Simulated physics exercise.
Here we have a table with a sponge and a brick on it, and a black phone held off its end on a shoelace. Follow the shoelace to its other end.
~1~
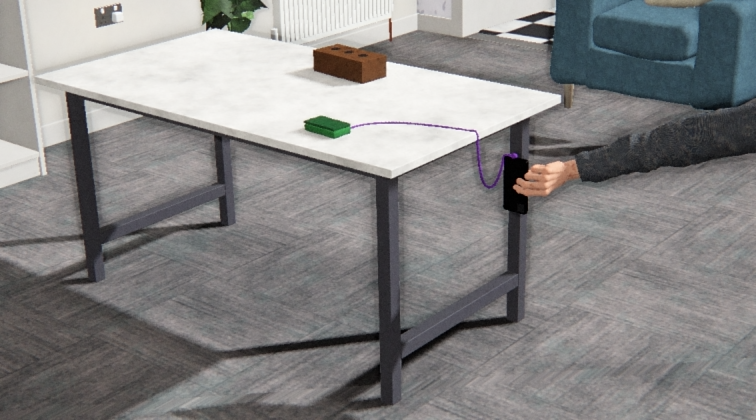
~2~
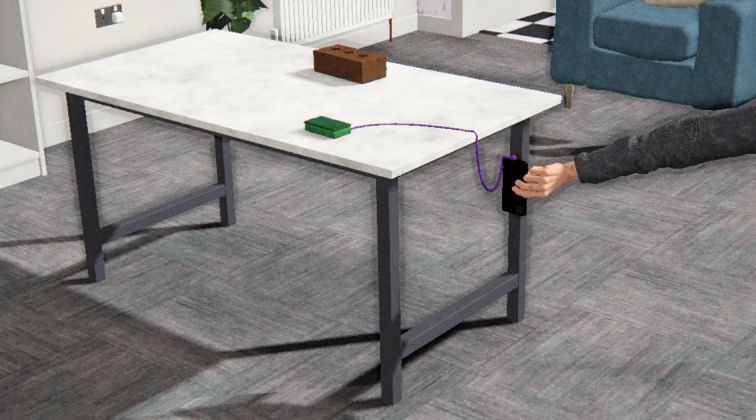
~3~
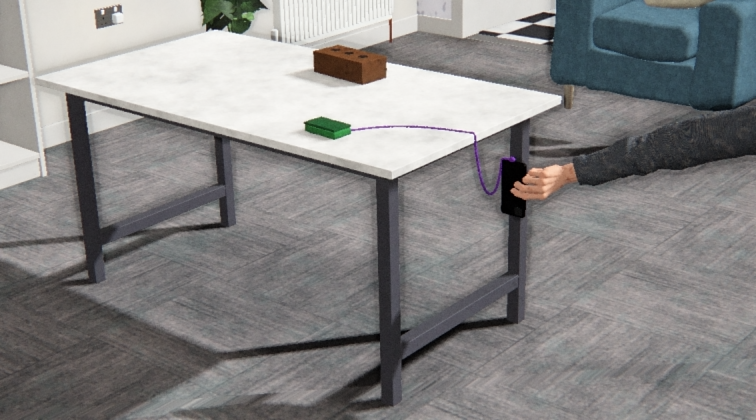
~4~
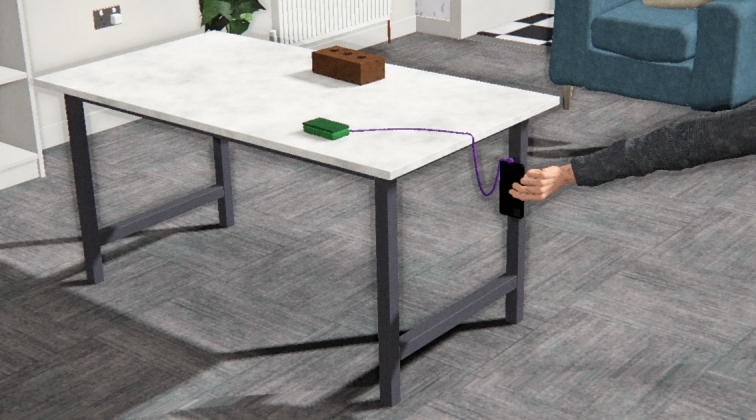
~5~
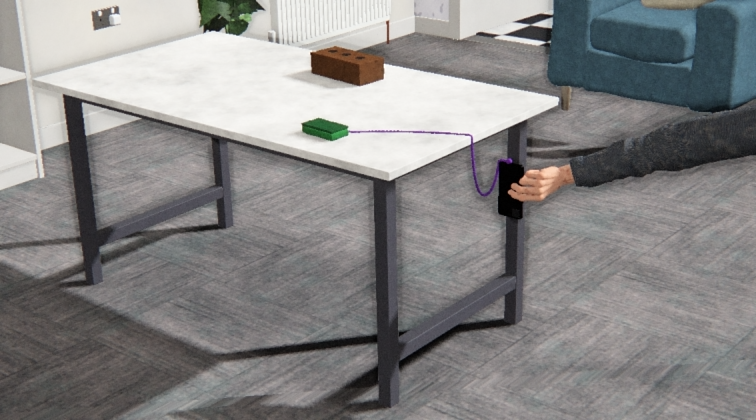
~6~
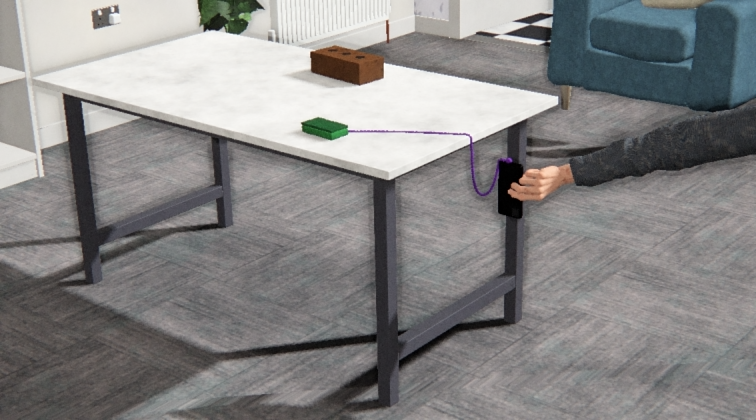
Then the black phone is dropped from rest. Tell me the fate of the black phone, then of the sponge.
The black phone reaches the floor; the sponge gets pulled over the edge.
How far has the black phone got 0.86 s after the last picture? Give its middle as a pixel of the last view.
By then it is at (492, 398).
Then, 0.52 s later than the last view, phone on the floor near (493, 389); brick as before; sponge over the edge.
Then, 0.86 s later than the last view, phone on the floor near (492, 398); brick as before; sponge down on the floor.
Finally, phone on the floor near (492, 398); brick as before; sponge down on the floor. The black phone lands on the floor and the sponge follows it down.
